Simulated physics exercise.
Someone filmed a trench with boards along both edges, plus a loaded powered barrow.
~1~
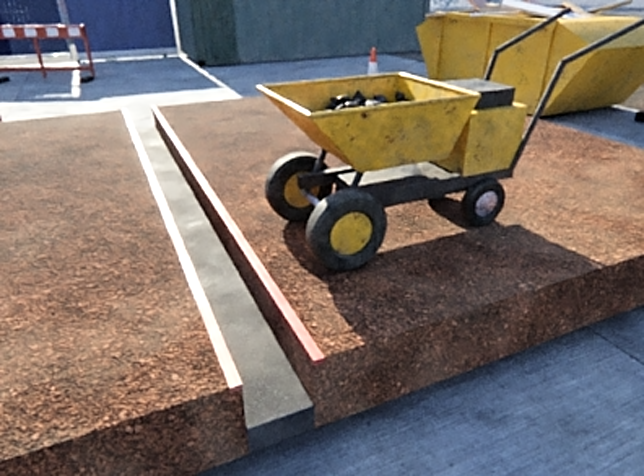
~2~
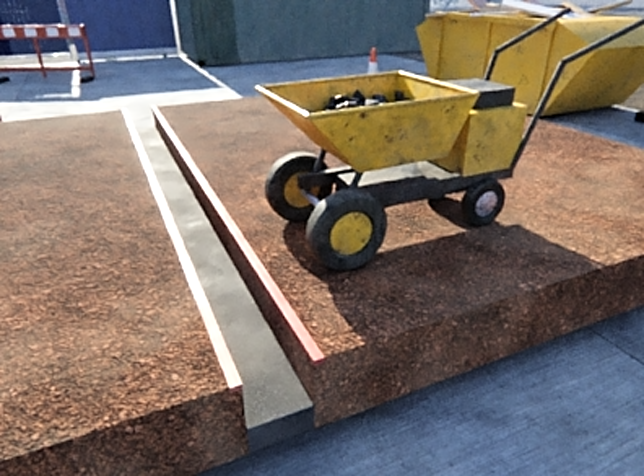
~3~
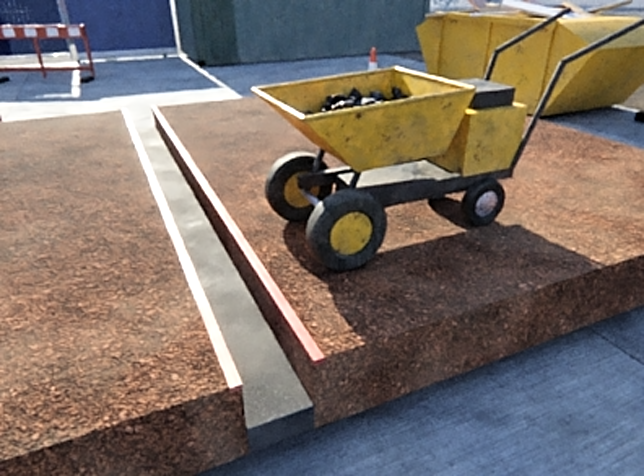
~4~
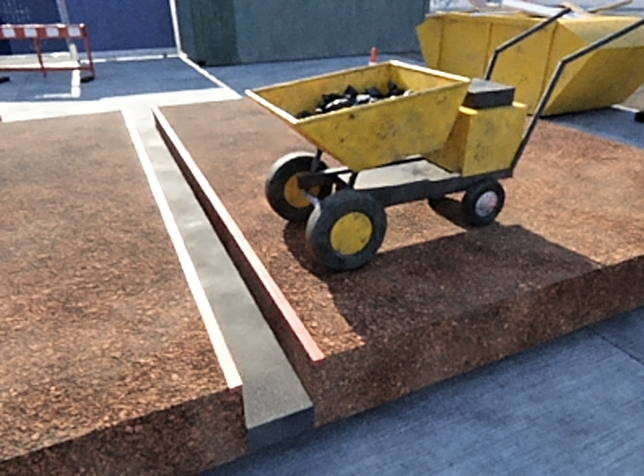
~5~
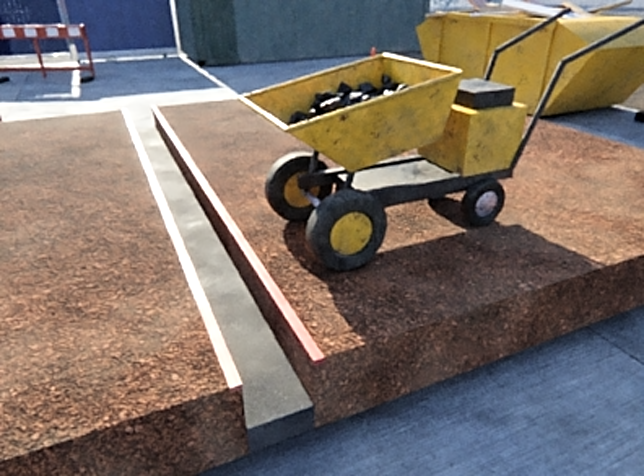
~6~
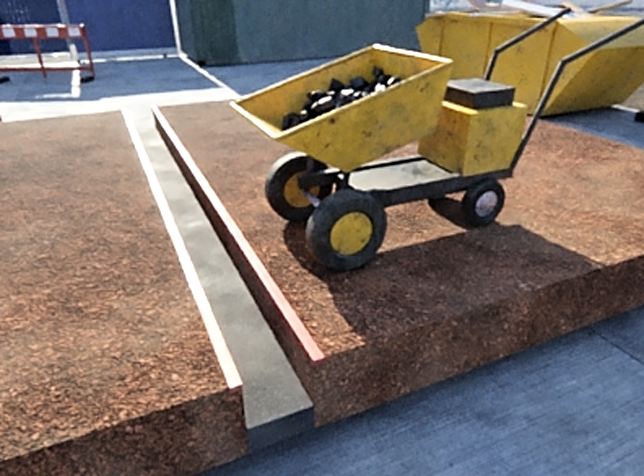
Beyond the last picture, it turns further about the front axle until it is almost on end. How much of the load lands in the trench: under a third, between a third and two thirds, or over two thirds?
The trench gets no less than a third and no more than two thirds.
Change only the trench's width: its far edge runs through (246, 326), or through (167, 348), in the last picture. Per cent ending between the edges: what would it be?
0 % and 100 %, give or take.
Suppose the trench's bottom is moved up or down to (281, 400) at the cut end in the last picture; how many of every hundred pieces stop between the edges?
30 %.
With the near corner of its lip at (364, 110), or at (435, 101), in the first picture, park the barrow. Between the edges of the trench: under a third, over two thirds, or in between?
Spot 1: Beyond two thirds. Spot 2: Below one third.
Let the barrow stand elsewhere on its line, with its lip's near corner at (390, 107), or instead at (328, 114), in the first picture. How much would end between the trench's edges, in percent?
Near 60 % and 80 %.
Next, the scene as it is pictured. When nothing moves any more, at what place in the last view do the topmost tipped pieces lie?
Roughly at (160, 261).
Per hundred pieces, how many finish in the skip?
Estimate: 5 %, roughly.
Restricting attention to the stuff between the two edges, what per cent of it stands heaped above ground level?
I'd put it near 5 per cent.
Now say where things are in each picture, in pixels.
The first picture shows lip of the skip at (310, 116), level; top of the load at (374, 108), lumps of coal; first edge of the trench at (290, 314); far edge at (215, 334), the trench under half as wide as the skip, and about as deep as wide.
The second picture shows lip of the skip at (309, 117), level; top of the load at (373, 108).
The third picture shows lip of the skip at (304, 120), tipped barely; top of the load at (385, 112).
The fourth picture shows lip of the skip at (297, 124), tipped a little; top of the load at (372, 103).
The fifth picture shows lip of the skip at (287, 130), tipped a little; top of the load at (388, 99).
The sixth picture shows lip of the skip at (277, 139), tipped clearly; top of the load at (380, 96); first edge of the trench at (290, 314); far edge at (215, 334).
Soon after the last picture, skip tipped steeply; all in the skip.
A little later, skip tipped right over; most in the skip; a small part in or heaped over the trench; about a quarter beyond it; a stray few falling.
Later still, skip tipped right over; a small part in the skip; about a third in or heaped over the trench; about half beyond it.
By the end, skip tipped right over; a stray few in the skip; about half in or heaped over the trench; about half beyond it.
